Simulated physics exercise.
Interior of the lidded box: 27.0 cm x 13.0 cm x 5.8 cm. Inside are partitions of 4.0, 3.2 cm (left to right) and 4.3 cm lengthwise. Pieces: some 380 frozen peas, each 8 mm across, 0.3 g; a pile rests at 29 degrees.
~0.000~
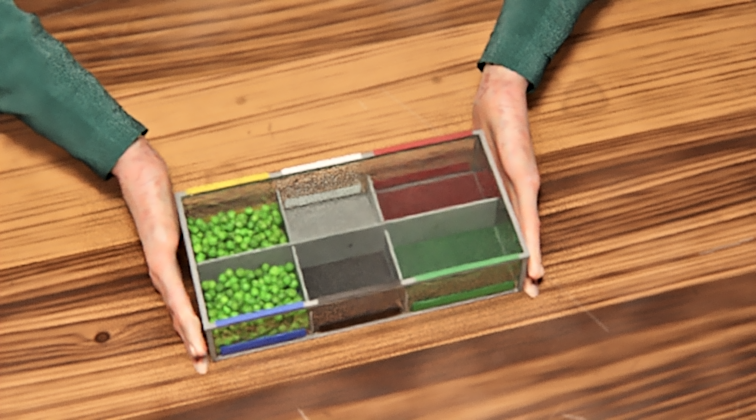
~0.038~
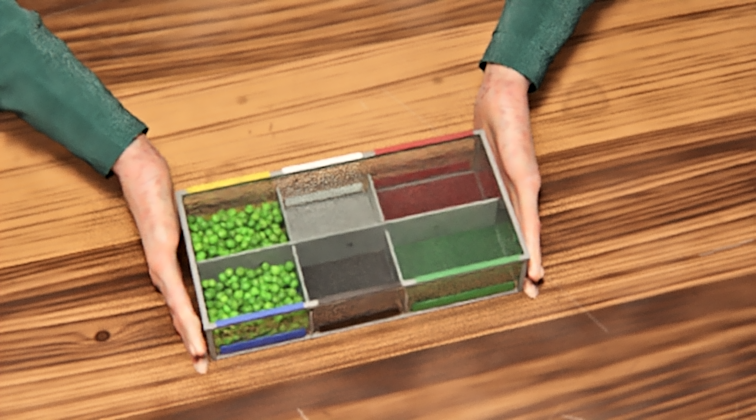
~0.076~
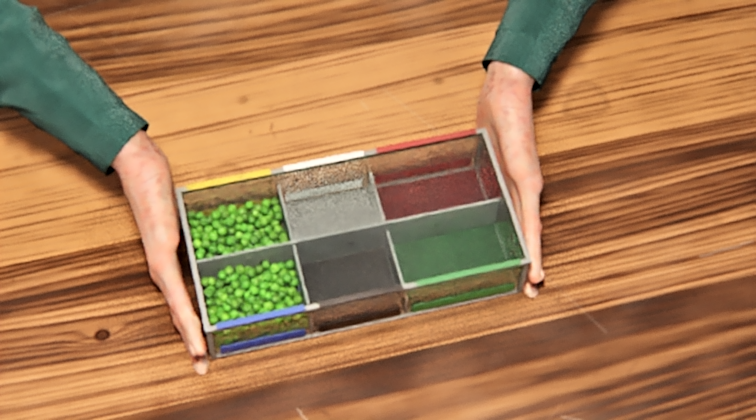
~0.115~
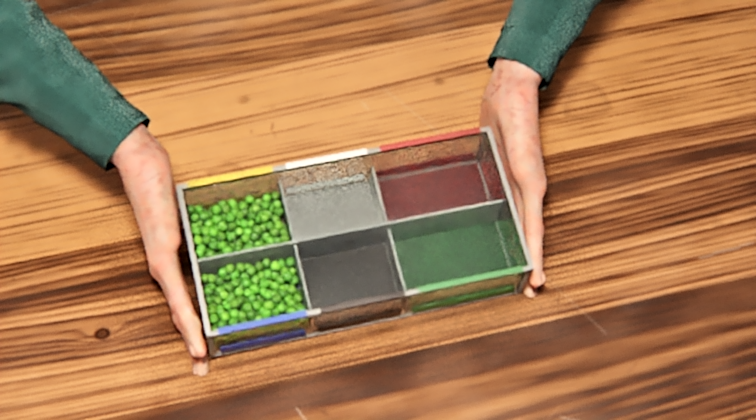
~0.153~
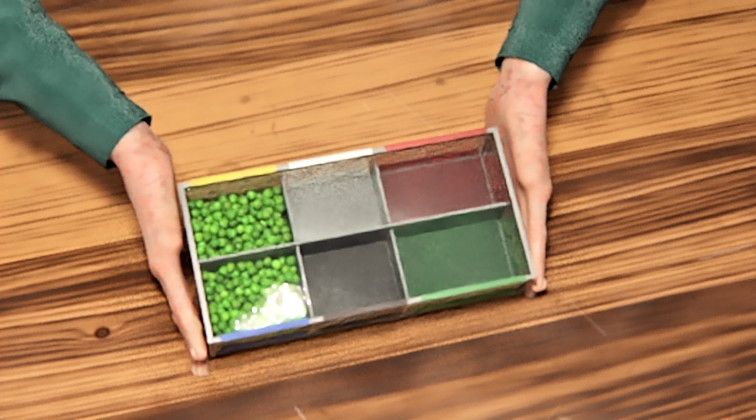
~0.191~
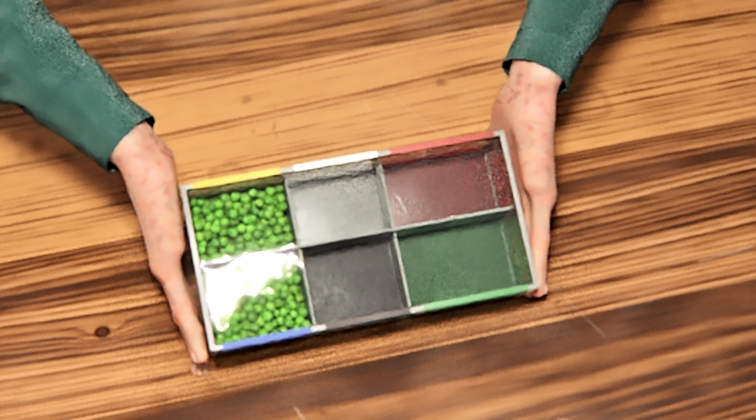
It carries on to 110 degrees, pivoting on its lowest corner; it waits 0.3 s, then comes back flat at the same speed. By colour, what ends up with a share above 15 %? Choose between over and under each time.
Red compartment: Under. Blue compartment: Over. Green compartment: Under. Yellow compartment: Over. White compartment: Under. Black compartment: Under.
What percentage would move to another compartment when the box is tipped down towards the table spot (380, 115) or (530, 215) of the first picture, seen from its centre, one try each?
Some 20 and 30 per cent.
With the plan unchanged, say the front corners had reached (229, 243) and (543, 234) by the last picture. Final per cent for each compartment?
So it works out as red at 20 percent, blue at 30 percent, green at 0 percent, yellow at 40 percent, white at 5 percent and black at 5 percent.
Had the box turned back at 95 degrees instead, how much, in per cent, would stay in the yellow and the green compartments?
Shares: Yellow 40 and green 0, per cent.
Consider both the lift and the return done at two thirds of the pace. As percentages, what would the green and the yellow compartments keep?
Green 0 %; yellow 35 %.
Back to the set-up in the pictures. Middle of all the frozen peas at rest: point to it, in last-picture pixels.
Centre at rest, approx.: (254, 291) px.
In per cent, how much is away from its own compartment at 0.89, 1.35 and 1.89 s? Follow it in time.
10, 10, 15.
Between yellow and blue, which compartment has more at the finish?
The larger amount is in the blue one.
After 0.89 s, tilt 110 degrees; blue 50 %, yellow 45 %, black 5 %.
After 1.35 s, tilt 61 degrees; blue 50 %, yellow 45 %, black 5 %.
After 1.89 s, tilt 0 degrees; blue 55 %, yellow 40 %, black 5 %.
By 2.3 s all is still; red 0 %, blue 55 %, green 0 %, yellow 40 %, white 0 %, black 5 %.
